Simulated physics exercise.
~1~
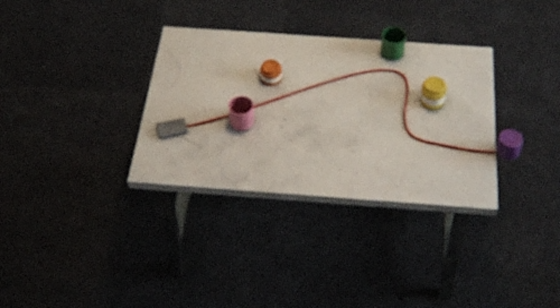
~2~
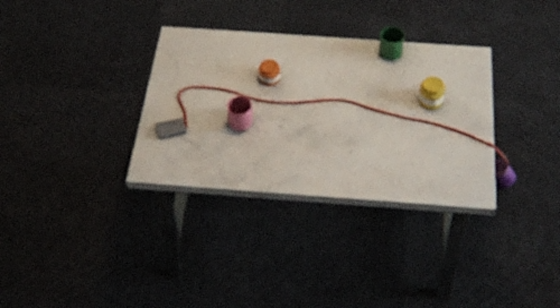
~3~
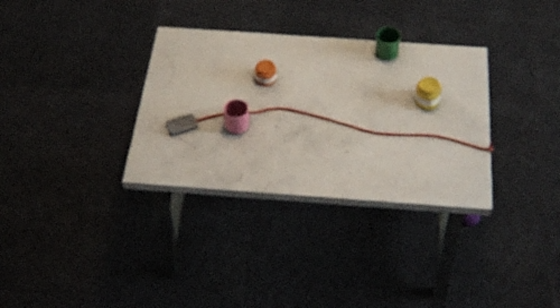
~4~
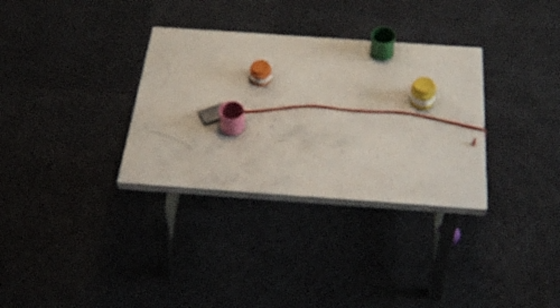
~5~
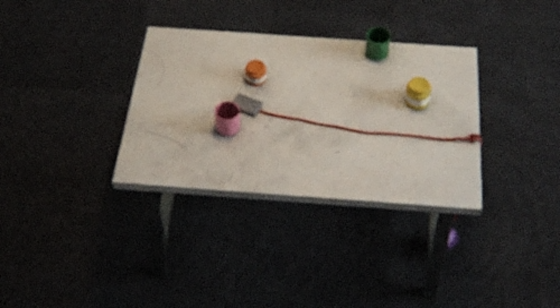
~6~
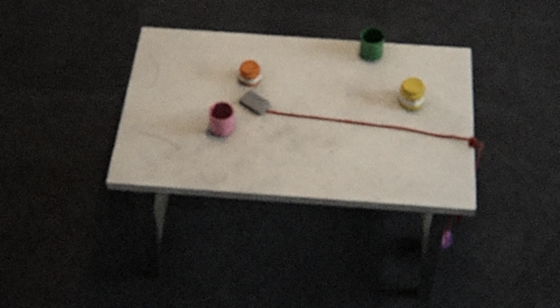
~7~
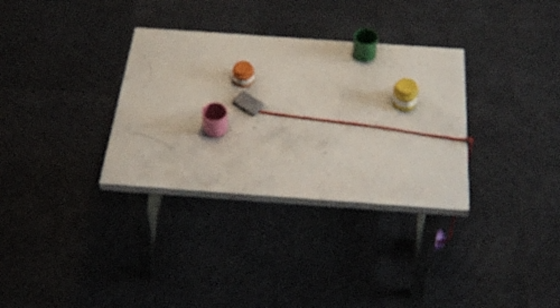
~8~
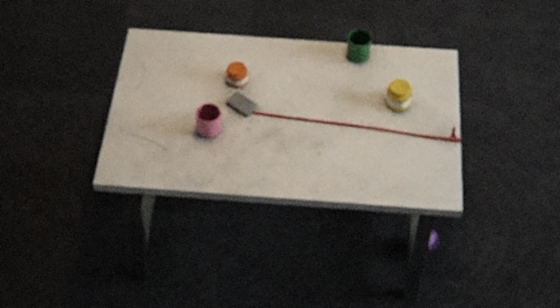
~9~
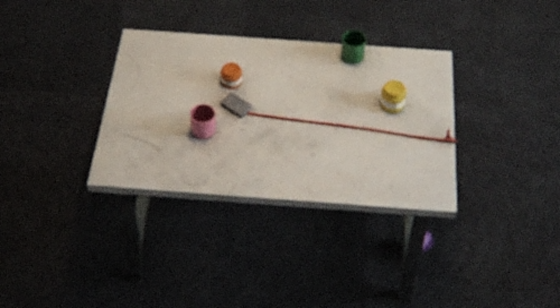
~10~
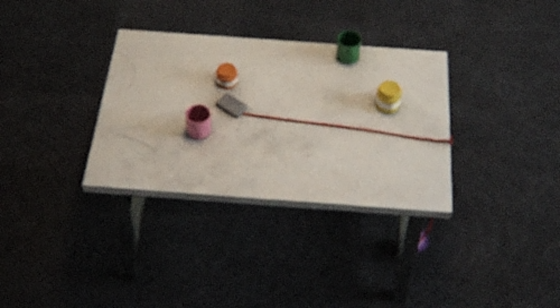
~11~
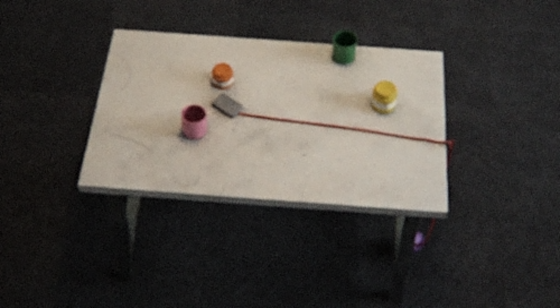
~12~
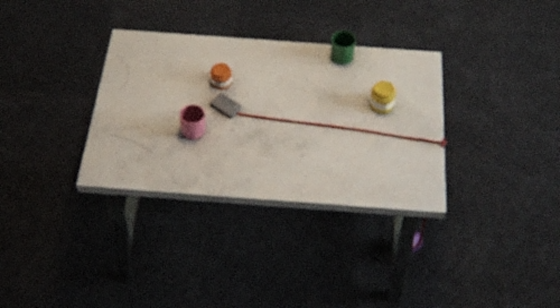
A small purple speaker hangs at the right edge of a pale rectangular desk, seen from high above against a dark floor, tied by a long red cable to a flat grey phone near the left end. A pink mug stands beside the phone, with an orange jar, a green mug and a yellow jar farther back. The speaker drops over the edge, and the curving cable straightens after it. The phone is dragged right, passing behind the pink mug, then stops. Finally, the speaker dangles below the desktop by the right leg, while the mugs and jars remain standing.
